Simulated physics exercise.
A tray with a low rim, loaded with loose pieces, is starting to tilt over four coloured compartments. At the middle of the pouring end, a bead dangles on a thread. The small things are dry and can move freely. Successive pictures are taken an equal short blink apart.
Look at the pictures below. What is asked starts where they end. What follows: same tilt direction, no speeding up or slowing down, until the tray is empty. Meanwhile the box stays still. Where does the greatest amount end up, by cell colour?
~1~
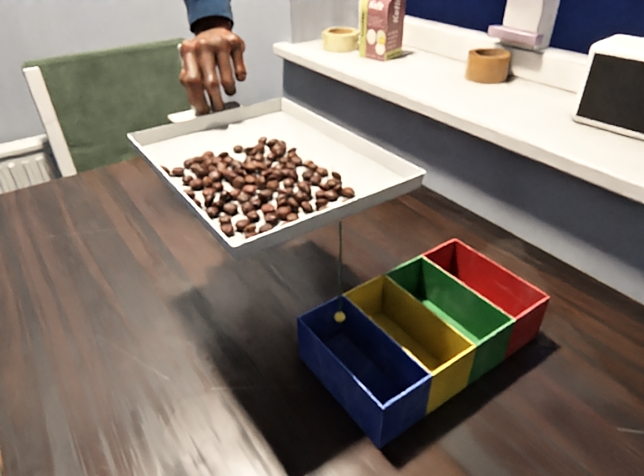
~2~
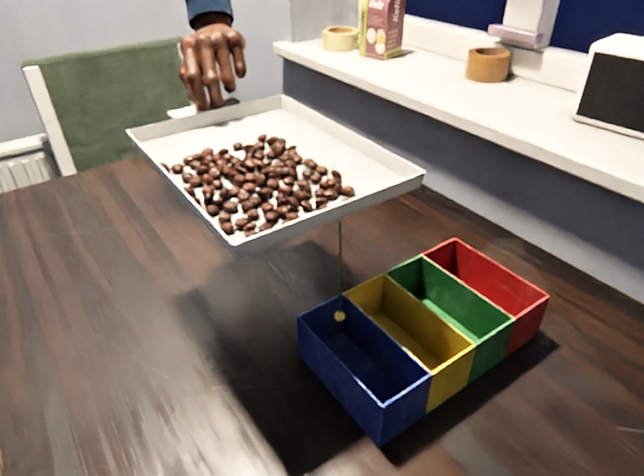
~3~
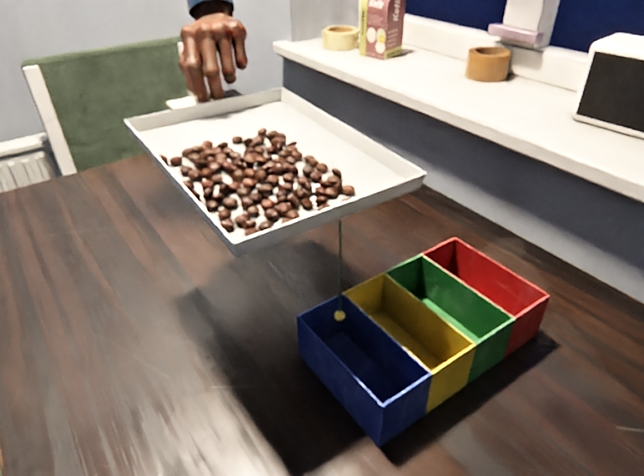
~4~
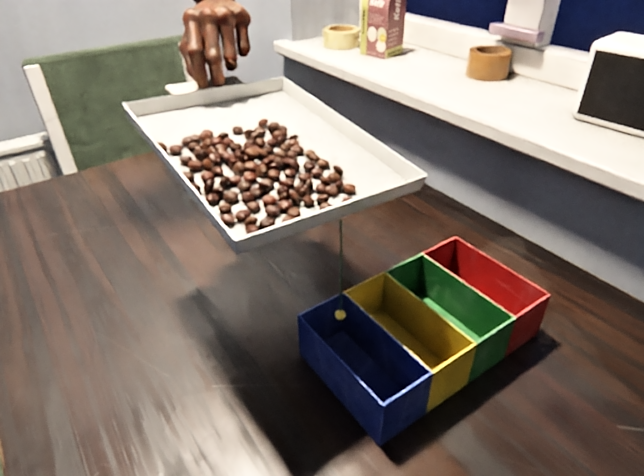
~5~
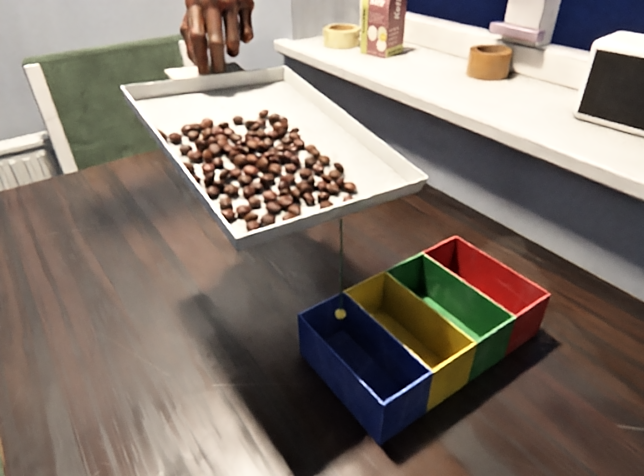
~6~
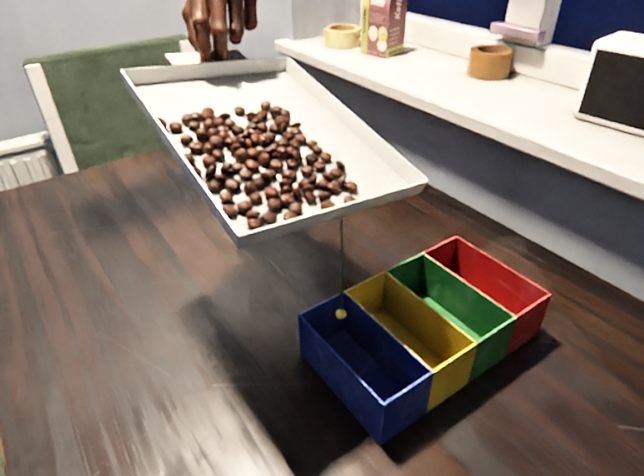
In the yellow cell.
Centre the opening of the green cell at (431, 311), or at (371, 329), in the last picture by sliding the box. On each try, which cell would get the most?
For the first spot the answer is the cell in green, and for the second spot it is the cell in red.
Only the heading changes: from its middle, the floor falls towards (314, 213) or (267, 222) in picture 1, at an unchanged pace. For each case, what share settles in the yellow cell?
Around 10 per cent first, around 0 per cent next.
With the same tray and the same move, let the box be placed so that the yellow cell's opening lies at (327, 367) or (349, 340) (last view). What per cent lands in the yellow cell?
Close to 0 in a hundred, then close to 10 in a hundred.
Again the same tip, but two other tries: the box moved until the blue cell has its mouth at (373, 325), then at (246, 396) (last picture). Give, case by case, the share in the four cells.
Some 90 percent, followed by some 80 percent.
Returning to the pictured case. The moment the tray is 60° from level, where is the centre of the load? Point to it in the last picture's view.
Check around (356, 173) in the last picture.
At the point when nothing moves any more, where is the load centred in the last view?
Roughly at (412, 350).
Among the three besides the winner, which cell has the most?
Second place: That green cell.
Shortly afterwards, tray tipped steeply; all but a few on the tray; only a few falling or outside the box.
Next, tray tipped right over; near a quarter on the tray; near a third in the yellow cell; near a quarter in the green cell; a little in the blue cell; a little falling or outside the box.
Some moments later, tray tipped past a quarter turn; near half in the yellow cell; near a quarter in the green cell; a little in the blue cell; only a few falling or outside the box.
In the end, tray tipped past a quarter turn; near half in the yellow cell; near a quarter in the green cell; a little in the blue cell; none at all in the red cell; only a few outside the box.
